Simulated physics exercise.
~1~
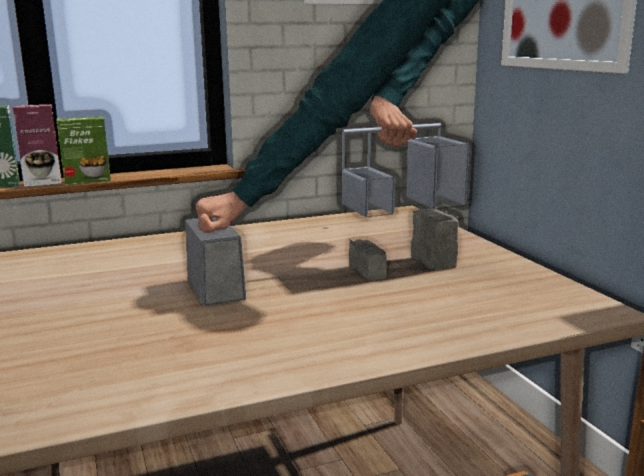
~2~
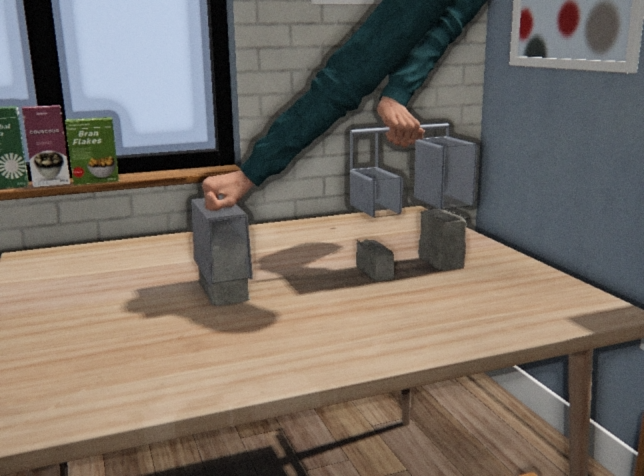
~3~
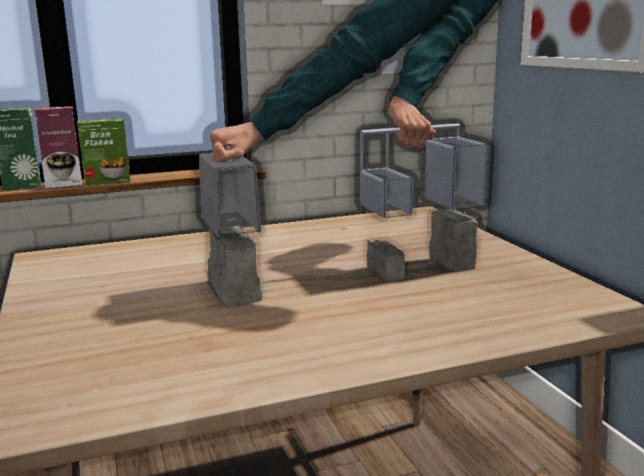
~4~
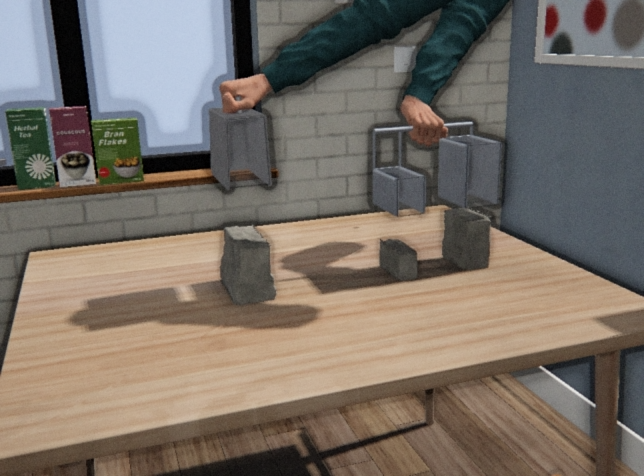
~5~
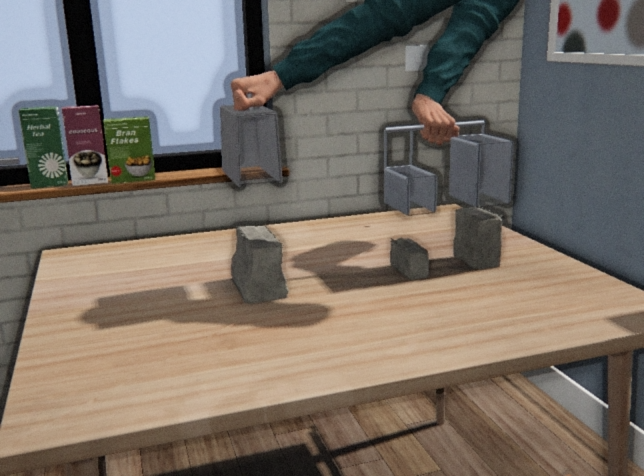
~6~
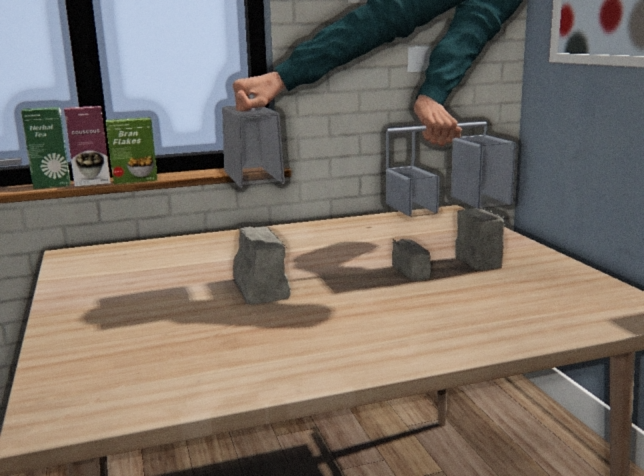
Hands lifting grey tins off blocks of wet mortar on a wooden table, leaving the rough blocks standing with slight slumping.
